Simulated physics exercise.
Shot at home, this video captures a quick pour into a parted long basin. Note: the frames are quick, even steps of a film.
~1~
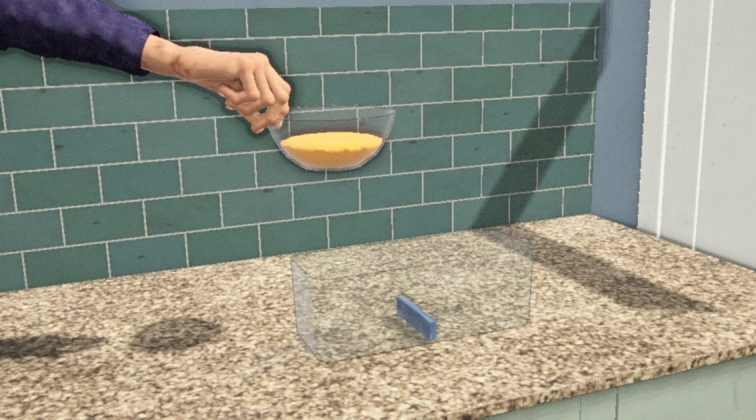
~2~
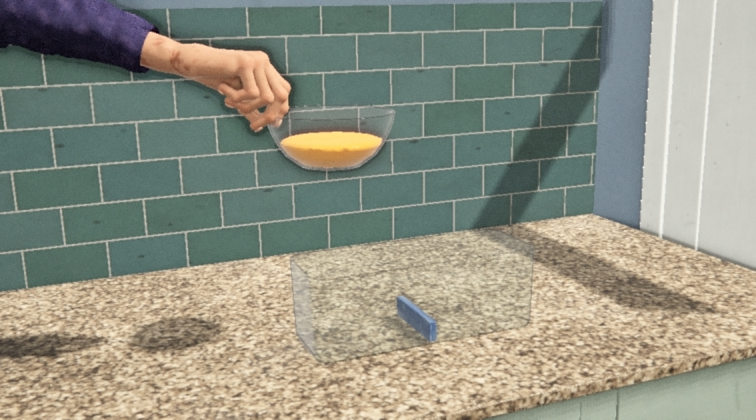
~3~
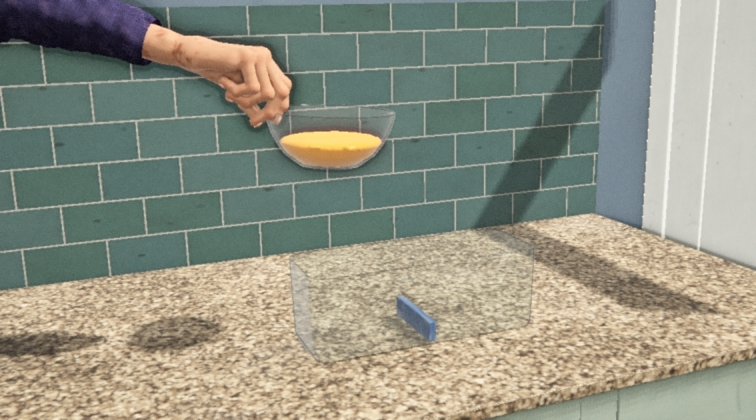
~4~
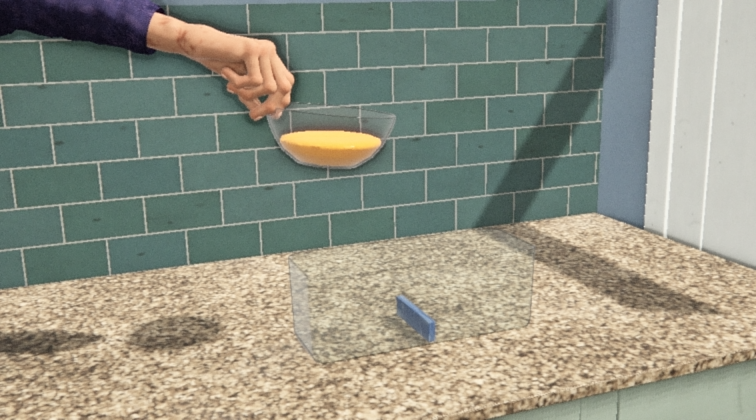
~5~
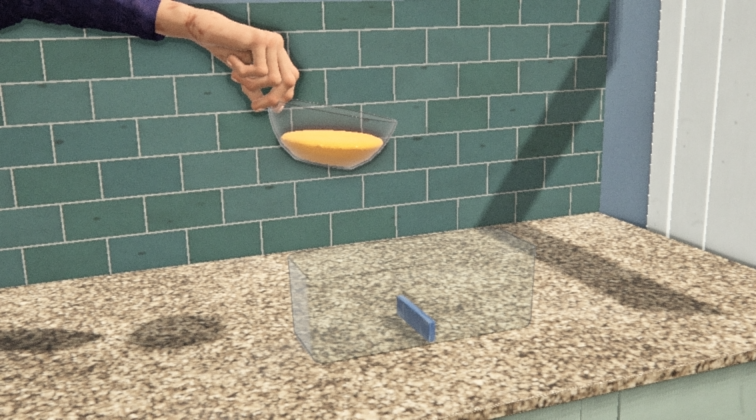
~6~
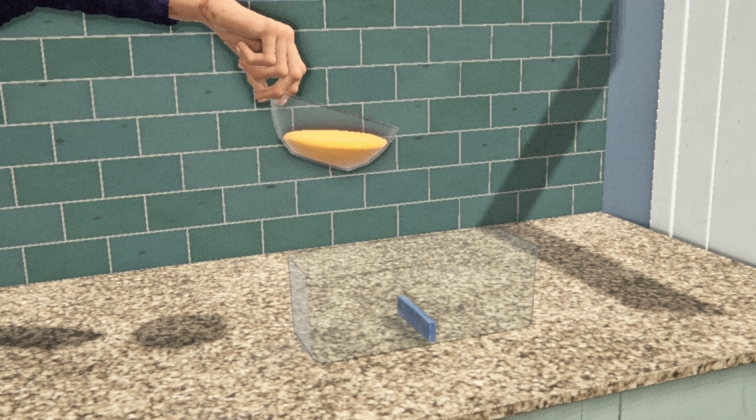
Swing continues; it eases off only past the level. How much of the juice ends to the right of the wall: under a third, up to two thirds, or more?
The right of the wall is going to hold one third to two thirds.
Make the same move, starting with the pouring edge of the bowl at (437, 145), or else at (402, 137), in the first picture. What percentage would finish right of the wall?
Roughly 90 % the first time and roughly 65 % the second.
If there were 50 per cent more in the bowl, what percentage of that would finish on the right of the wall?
About 60 %.
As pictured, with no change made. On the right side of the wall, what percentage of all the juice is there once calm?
Close to 55 percent.
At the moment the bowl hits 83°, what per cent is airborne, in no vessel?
Around 55 %.
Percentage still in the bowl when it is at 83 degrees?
Near 25 in a hundred still remains.
A moment on, the bowl is tipped on its side and 23 per cent is still to pour, 3 is left of the wall and 18 right of it.
Next, the bowl is tipped right over and 0 per cent is still to pour, 46 is left of the wall and 52 right of it.
Then the bowl is tipped right over and 0 per cent is still to pour, 46 is left of the wall and 54 right of it.
Later the bowl is tipped right over and 0 per cent is still to pour, 46 is left of the wall and 54 right of it.
At rest 46 per cent lies left of the wall, 54 right of it and 1 outside.
